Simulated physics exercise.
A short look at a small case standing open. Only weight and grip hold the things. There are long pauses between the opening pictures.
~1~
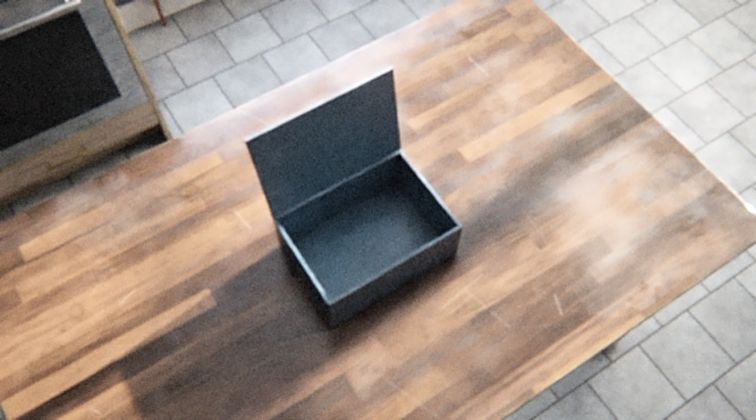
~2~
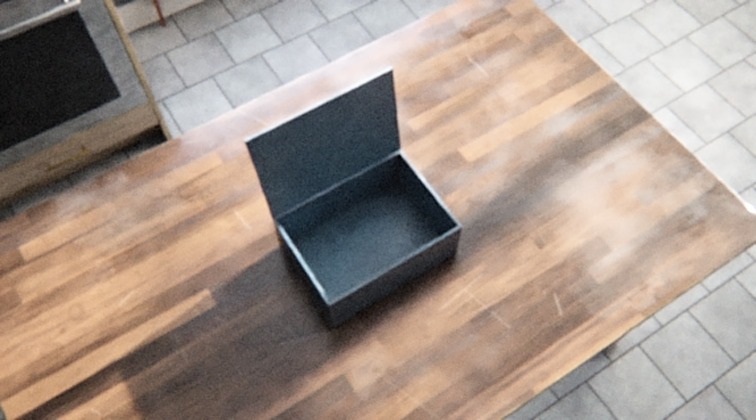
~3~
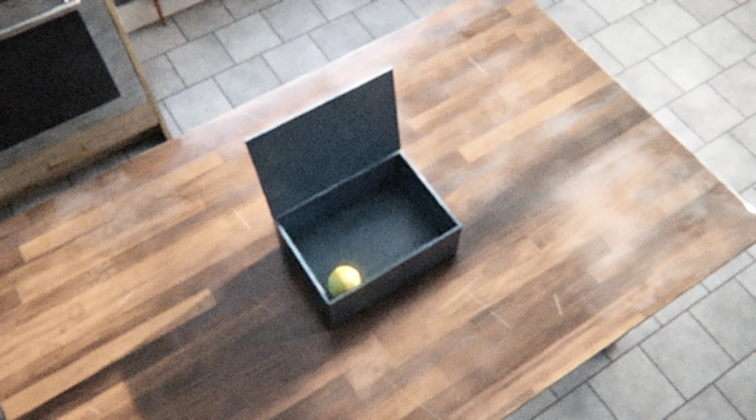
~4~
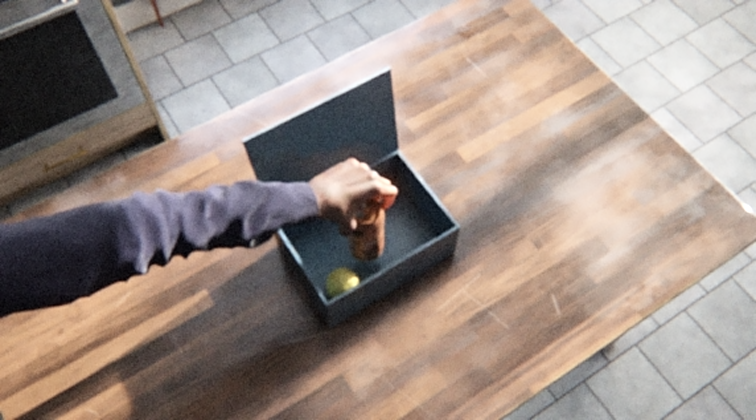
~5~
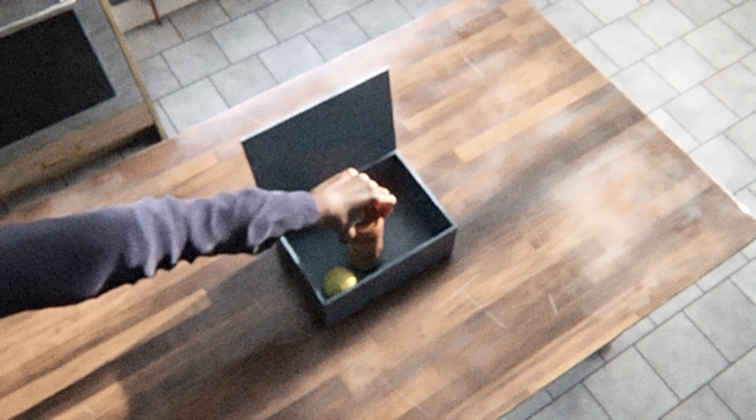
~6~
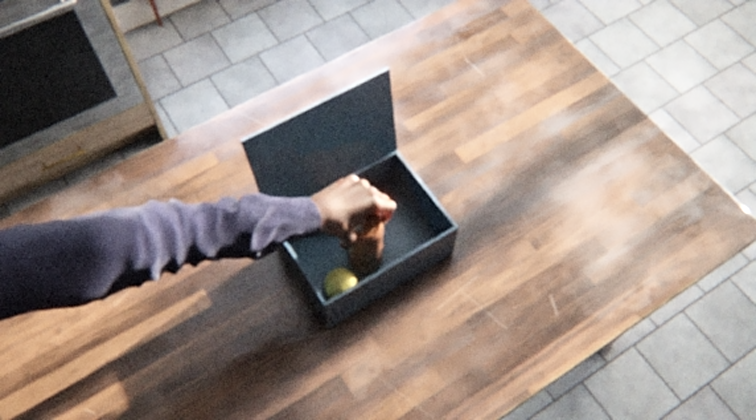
A dark, open case sat empty on a wooden table, then a small yellow ball appeared inside. An arm in a purplish sleeve reached in from the left and lowered an orange object slightly, still gripping it.
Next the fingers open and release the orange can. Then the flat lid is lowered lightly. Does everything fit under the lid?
Outcome: The lid stays ajar.
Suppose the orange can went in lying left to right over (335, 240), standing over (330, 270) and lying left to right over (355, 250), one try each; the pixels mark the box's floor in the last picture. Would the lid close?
First, it shuts flat; second, it closes; third, it shuts flat.
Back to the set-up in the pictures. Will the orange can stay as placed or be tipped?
The orange can keeps its pose.
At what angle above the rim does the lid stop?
About 30°.
Then, 1.10 s later than the last frame, lid starting down.
Then, 1.40 s later than the last frame, lid 72° above the rim.
Then, 1.70 s later than the last frame, lid 53° above the rim.
Then, 2.00 s later than the last frame, lid 31° above the rim.
When it is over, lid 28° above the rim; both as before. End places, in pixels of the last picture, orange can near (365, 243).
